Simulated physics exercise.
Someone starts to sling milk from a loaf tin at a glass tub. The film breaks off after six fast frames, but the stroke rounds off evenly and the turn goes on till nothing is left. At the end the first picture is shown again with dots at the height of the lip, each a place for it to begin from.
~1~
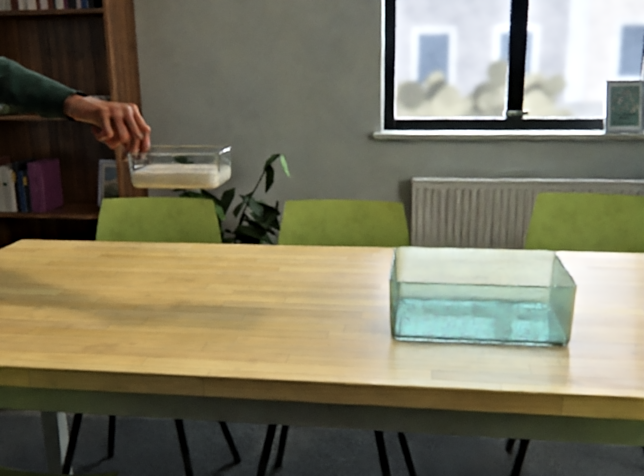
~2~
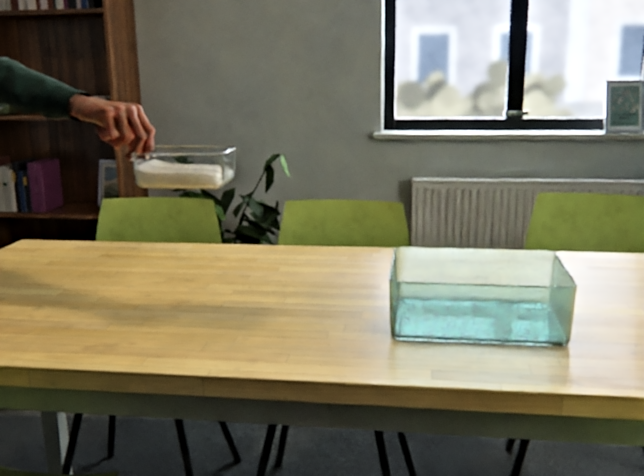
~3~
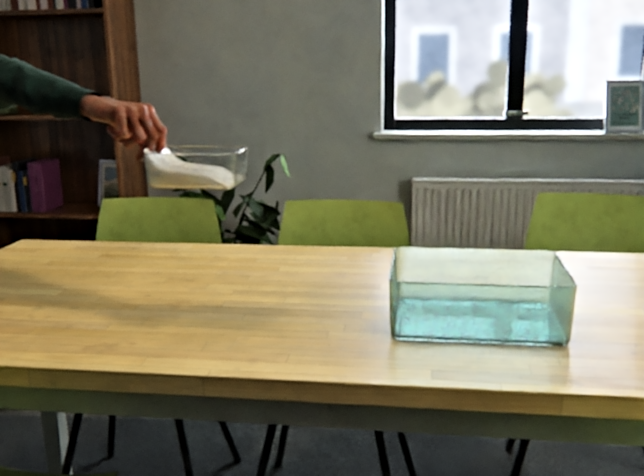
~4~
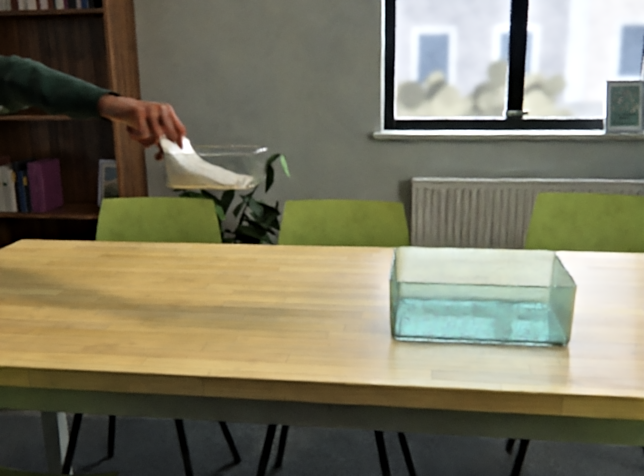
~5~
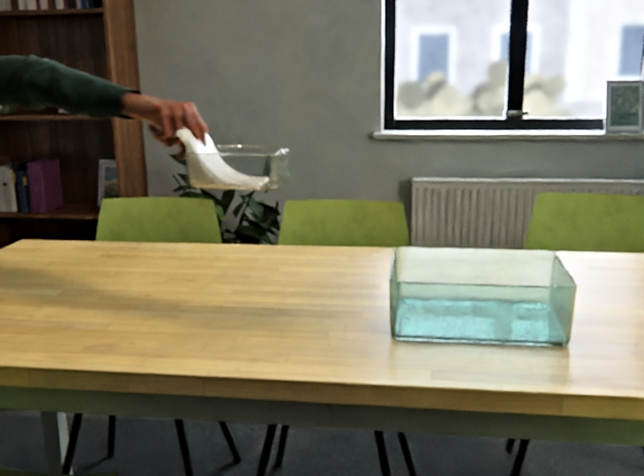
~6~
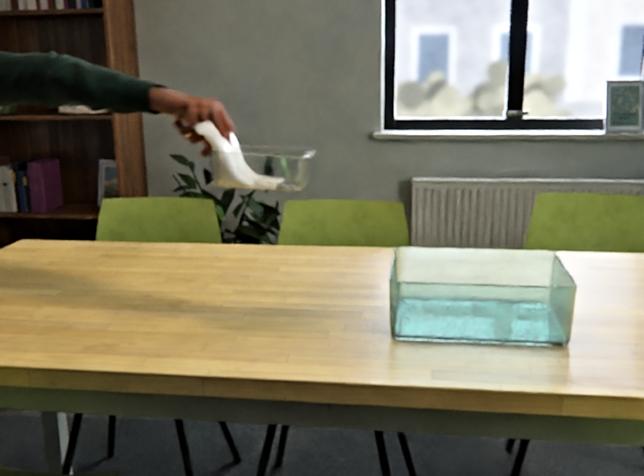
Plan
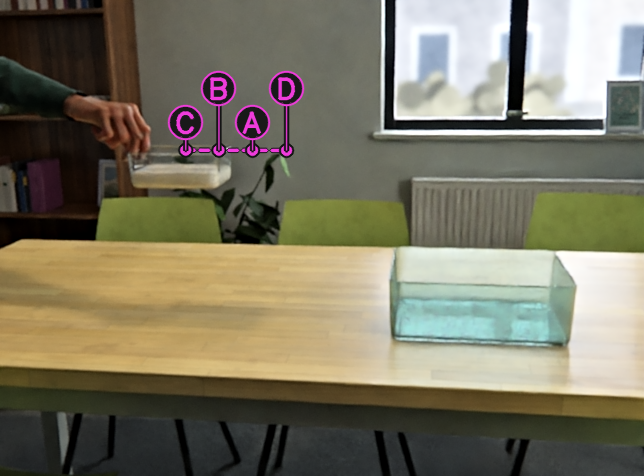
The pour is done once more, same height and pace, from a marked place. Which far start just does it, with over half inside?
D.
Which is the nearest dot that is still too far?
Dot A.
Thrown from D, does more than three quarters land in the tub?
No, less.
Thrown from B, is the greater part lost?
Yes, it does.
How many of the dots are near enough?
One.
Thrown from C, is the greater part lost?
Yes, that goes wrong.
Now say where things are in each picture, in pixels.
In the first frame, upright, lip at (224, 150); tub from (390, 337) to (570, 344); nothing has left yet.
In the second frame, upright, lip at (228, 150); nothing has left yet.
In the third frame, upright, lip at (240, 150); milk is over the rim, down to (156, 150).
In the fourth frame, upright, lip at (259, 150); milk is over the rim, down to (173, 150).
In the fifth frame, upright, lip at (282, 151); milk is over the rim, down to (203, 150).
In the sixth frame, tipped about 4°, lip at (307, 153); milk is over the rim, down to (230, 148).
In magenta, A at (252, 150); B at (218, 150); C at (185, 150); D at (286, 150).
For dot A, about 32 % lands in the tub, 52 % falls short and 16 % goes beside or beyond.
For dot B, about 30 % lands in the tub, 58 % falls short and 12 % goes beside or beyond.
For dot C, about 20 % lands in the tub, 68 % falls short and 12 % goes beside or beyond.
For dot D, about 63 % lands in the tub, 17 % falls short and 20 % goes beside or beyond.
